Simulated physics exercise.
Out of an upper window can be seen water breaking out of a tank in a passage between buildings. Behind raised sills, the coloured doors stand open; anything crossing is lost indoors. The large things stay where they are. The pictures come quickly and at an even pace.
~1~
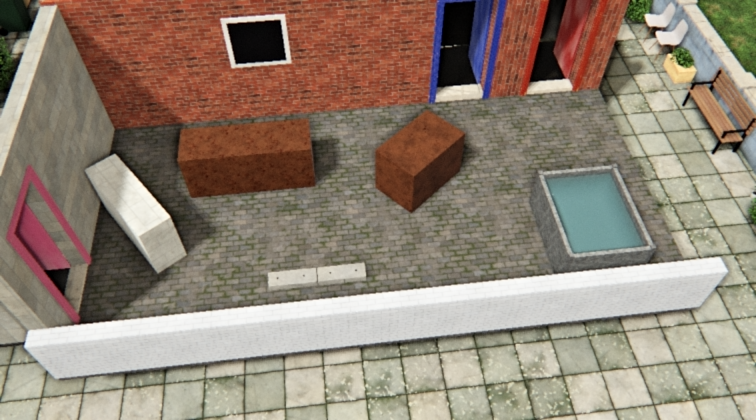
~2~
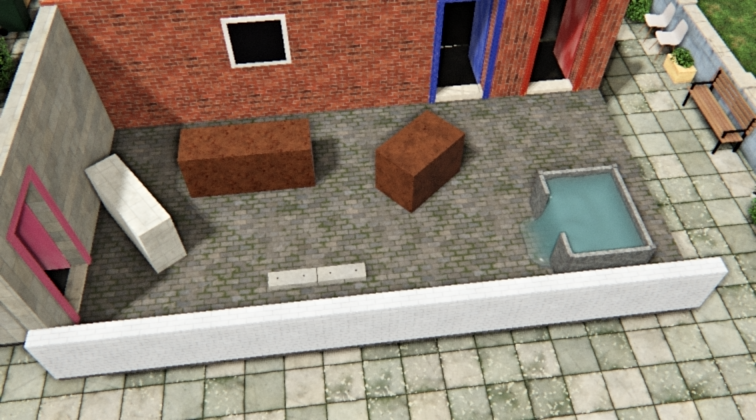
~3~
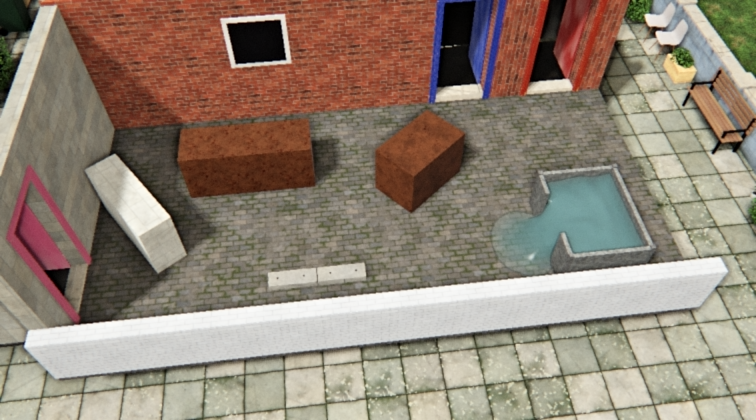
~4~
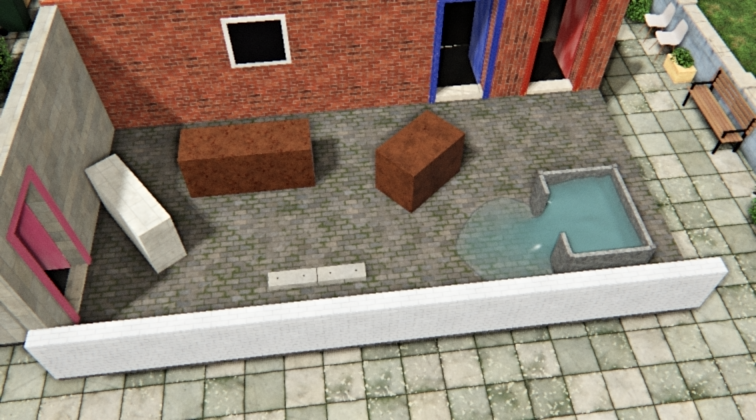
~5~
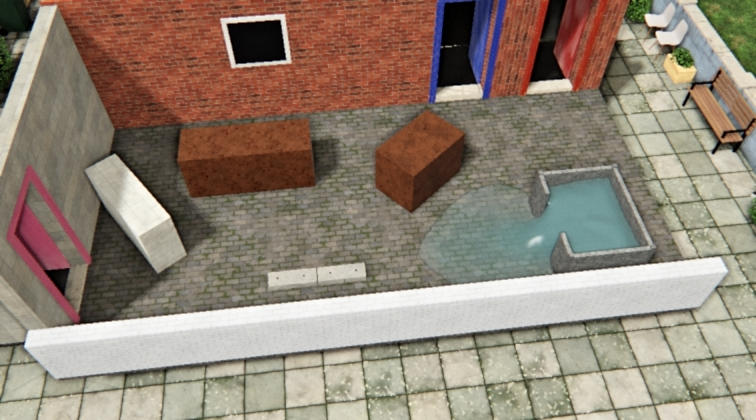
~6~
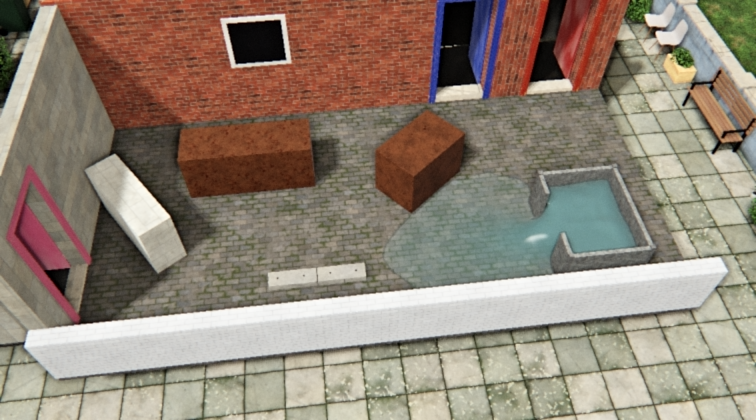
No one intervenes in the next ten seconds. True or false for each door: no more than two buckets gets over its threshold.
The blue door - true; the pink door - false; the red door - true.
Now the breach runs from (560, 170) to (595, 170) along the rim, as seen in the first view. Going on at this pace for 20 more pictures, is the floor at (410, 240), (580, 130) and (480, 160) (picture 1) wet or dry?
Taken one by one: Unaffected, then sodden, then sodden.
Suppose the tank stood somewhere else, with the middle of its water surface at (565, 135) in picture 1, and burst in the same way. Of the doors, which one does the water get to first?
Door noted: The blue-painted one.
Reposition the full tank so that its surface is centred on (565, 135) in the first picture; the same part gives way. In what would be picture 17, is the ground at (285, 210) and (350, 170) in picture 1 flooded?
Spared, spared.
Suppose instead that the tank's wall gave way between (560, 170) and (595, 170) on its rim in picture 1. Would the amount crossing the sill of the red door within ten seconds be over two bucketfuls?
In that case the red door exceeds the limit.
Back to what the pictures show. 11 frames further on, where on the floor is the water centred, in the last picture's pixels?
The balance point is around (466, 249).
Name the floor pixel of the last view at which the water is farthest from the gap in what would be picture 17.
Look around (152, 344).
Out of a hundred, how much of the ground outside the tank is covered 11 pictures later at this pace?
About 35 per cent.
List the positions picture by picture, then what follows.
Still water in the water tank at (593, 212), in the first picture.
Water pours out at (550, 233) and has run to (528, 222), in the second picture.
Water pours out at (549, 234) and has run to (497, 244), in the third picture.
The front is at (462, 244), out from the gap at (549, 234), in the fourth picture.
Water pours out at (550, 233) and has run to (424, 251), in the fifth picture.
The front is at (390, 258), out from the gap at (550, 233), in the sixth picture.
A moment on, water covers 25 % of the floor; the blue door not reached, the pink door not reached, the red door not reached.
Next, water covers 35 % of the floor; the blue door not reached, the pink door not reached, the red door not reached.
Then, water covers 50 % of the floor; the blue door wet at the sill, nothing in, the pink door under two buckets in, the red door not reached.
Later, water covers 55 % of the floor; the blue door wet at the sill, nothing in, the pink door over two buckets in, the red door wet at the sill, nothing in.
In the end, water covers 60 % of the floor; the blue door wet at the sill, nothing in, the pink door far over two buckets in, the red door wet at the sill, nothing in.
